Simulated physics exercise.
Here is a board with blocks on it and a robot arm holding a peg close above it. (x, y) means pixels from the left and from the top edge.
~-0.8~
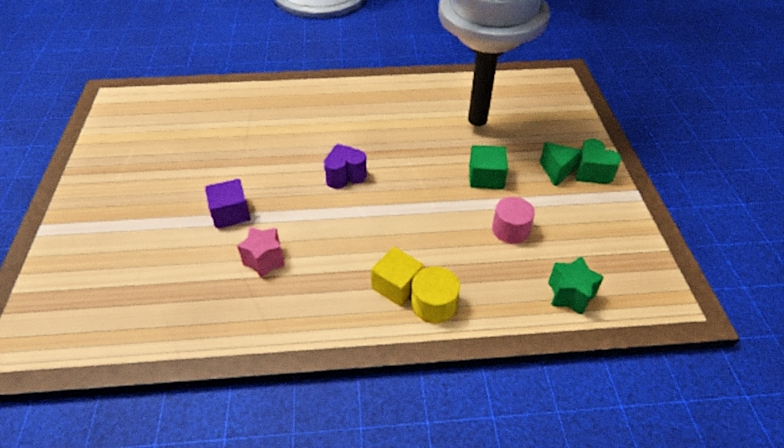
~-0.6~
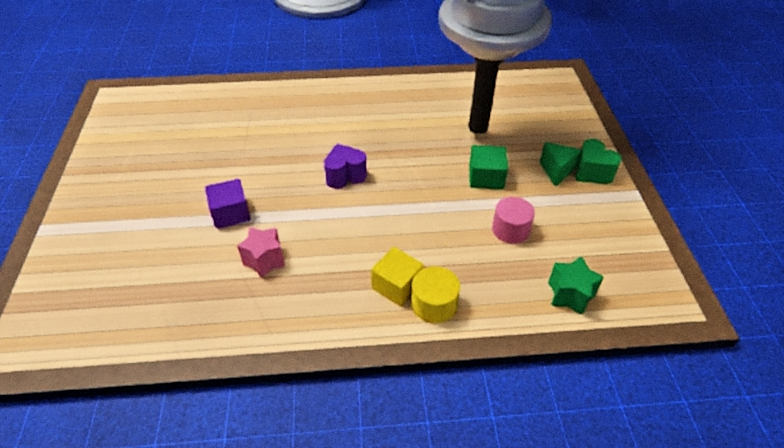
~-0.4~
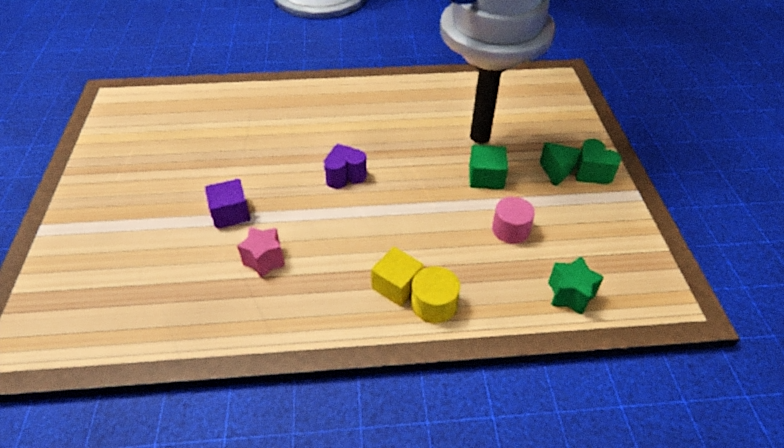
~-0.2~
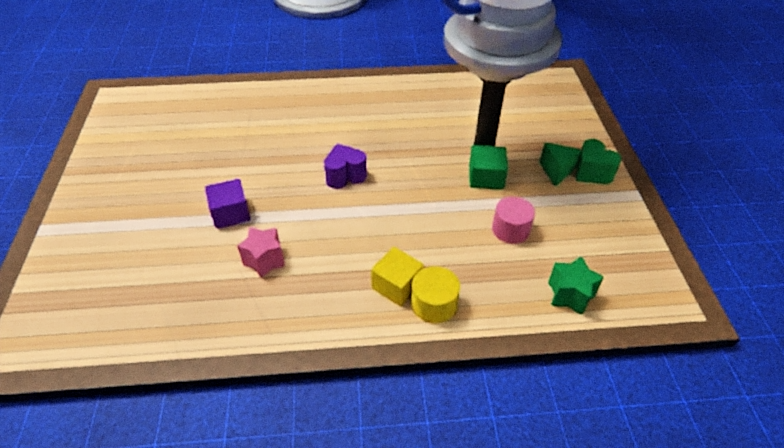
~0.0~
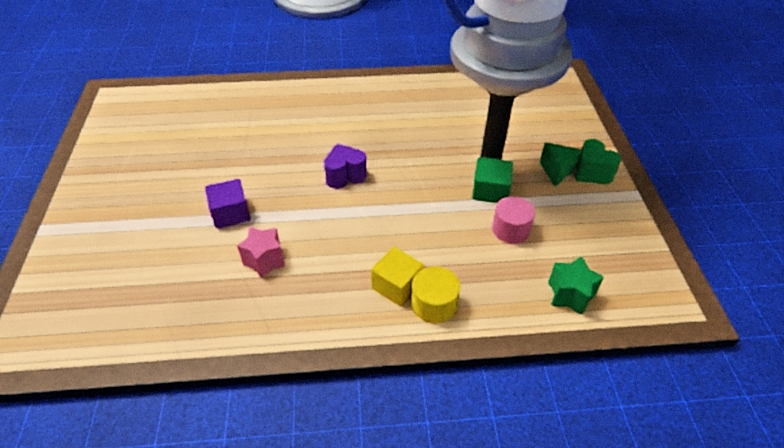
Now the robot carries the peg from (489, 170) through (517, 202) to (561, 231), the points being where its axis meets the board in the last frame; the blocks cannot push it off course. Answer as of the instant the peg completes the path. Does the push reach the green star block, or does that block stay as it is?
In the end it has not been moved.
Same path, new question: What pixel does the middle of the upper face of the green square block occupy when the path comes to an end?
My best guess is (510, 203).
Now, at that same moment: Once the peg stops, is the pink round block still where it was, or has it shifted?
It gets displaced.
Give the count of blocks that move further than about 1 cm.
My answer is two.
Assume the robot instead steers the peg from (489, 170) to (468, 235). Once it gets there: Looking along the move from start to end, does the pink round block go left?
Going by the path, yes.
On the path given first. One third of the way, peg at (508, 185); green square block at (506, 194), turned 15° clockwise; pink round block at (521, 227).
Two thirds of the way, peg at (535, 204); green square block at (510, 203), turned 30° clockwise; pink round block at (522, 237).
At the end, peg at (564, 222); green square block at (510, 203), turned 35° clockwise; pink round block at (522, 237); green star block still.
